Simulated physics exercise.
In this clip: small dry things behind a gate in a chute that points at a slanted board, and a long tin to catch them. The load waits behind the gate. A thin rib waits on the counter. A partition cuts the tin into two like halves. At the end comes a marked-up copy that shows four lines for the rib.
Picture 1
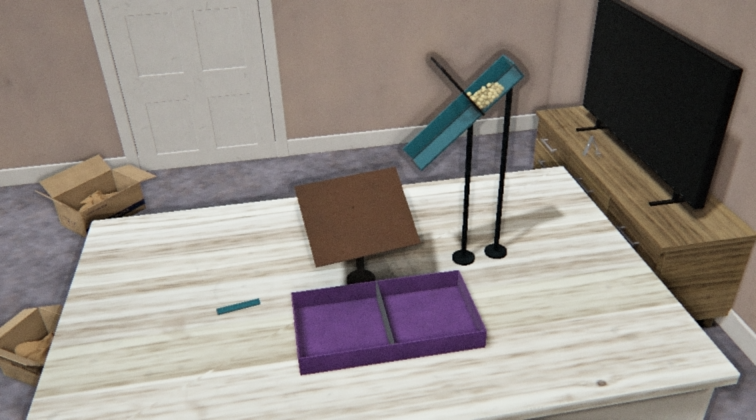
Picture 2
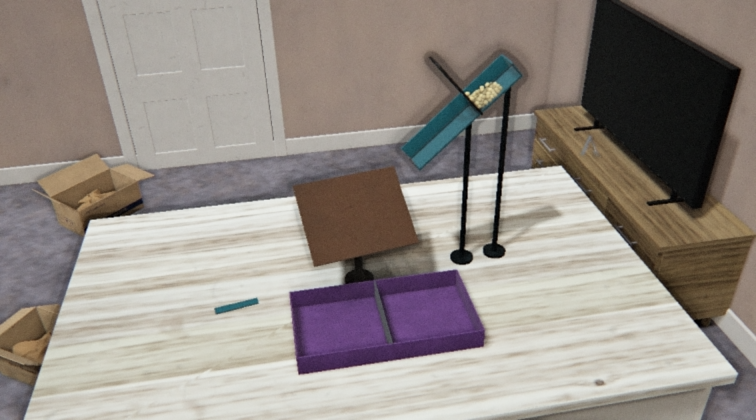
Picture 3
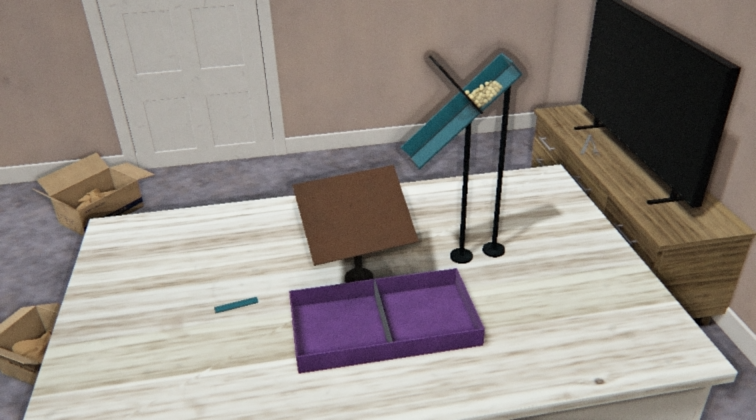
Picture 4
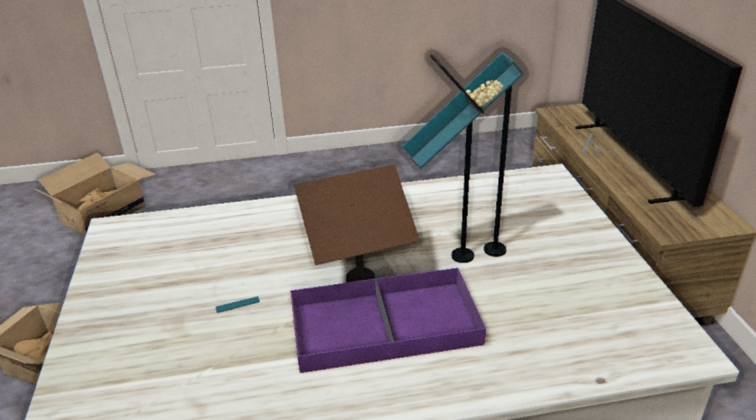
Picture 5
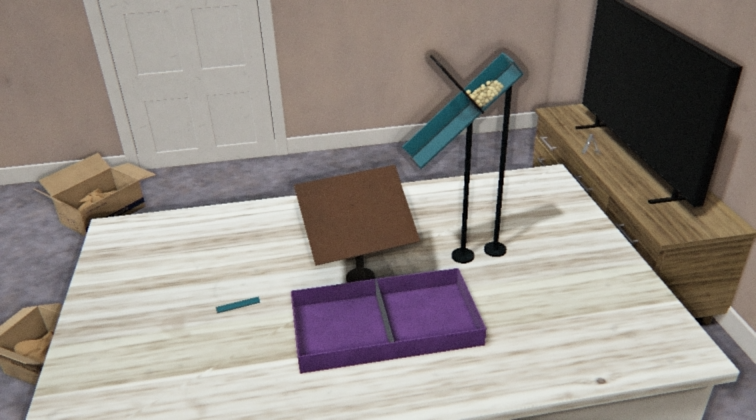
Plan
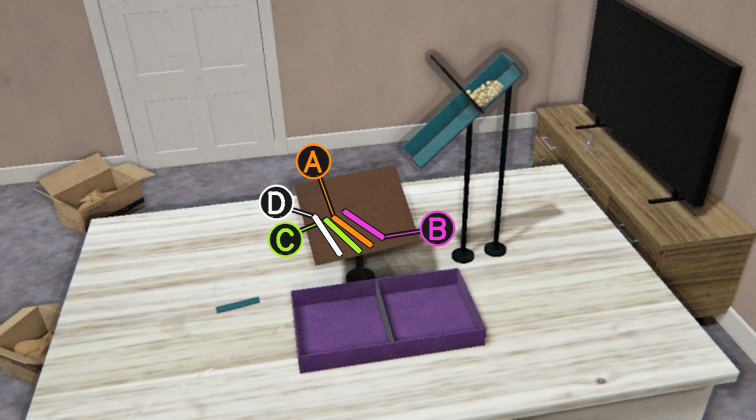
The clip shows a teal chute on black stands holding pale beans behind a gate, above a slanted brown board and a divided purple tin on a whitewashed wooden counter. The objects stay in place, with barely any visible movement.
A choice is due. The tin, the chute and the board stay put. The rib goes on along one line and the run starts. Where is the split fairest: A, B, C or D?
I would pick line C.
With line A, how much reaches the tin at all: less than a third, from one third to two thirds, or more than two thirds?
Line A gives more than two thirds.
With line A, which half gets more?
The right half.
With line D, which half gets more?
The left half.
On the marked copy, line A from (334, 217) to (370, 244); line B from (345, 212) to (382, 237); line C from (326, 220) to (359, 250); line D from (315, 216) to (339, 253).
With A, of what is caught, about a quarter in the left half, most in the right.
With B, of what is caught, a small part in the left half, most in the right.
With C, of what is caught, about a third in the left half, about two thirds in the right.
With D, of what is caught, most in the left half, about a quarter in the right.
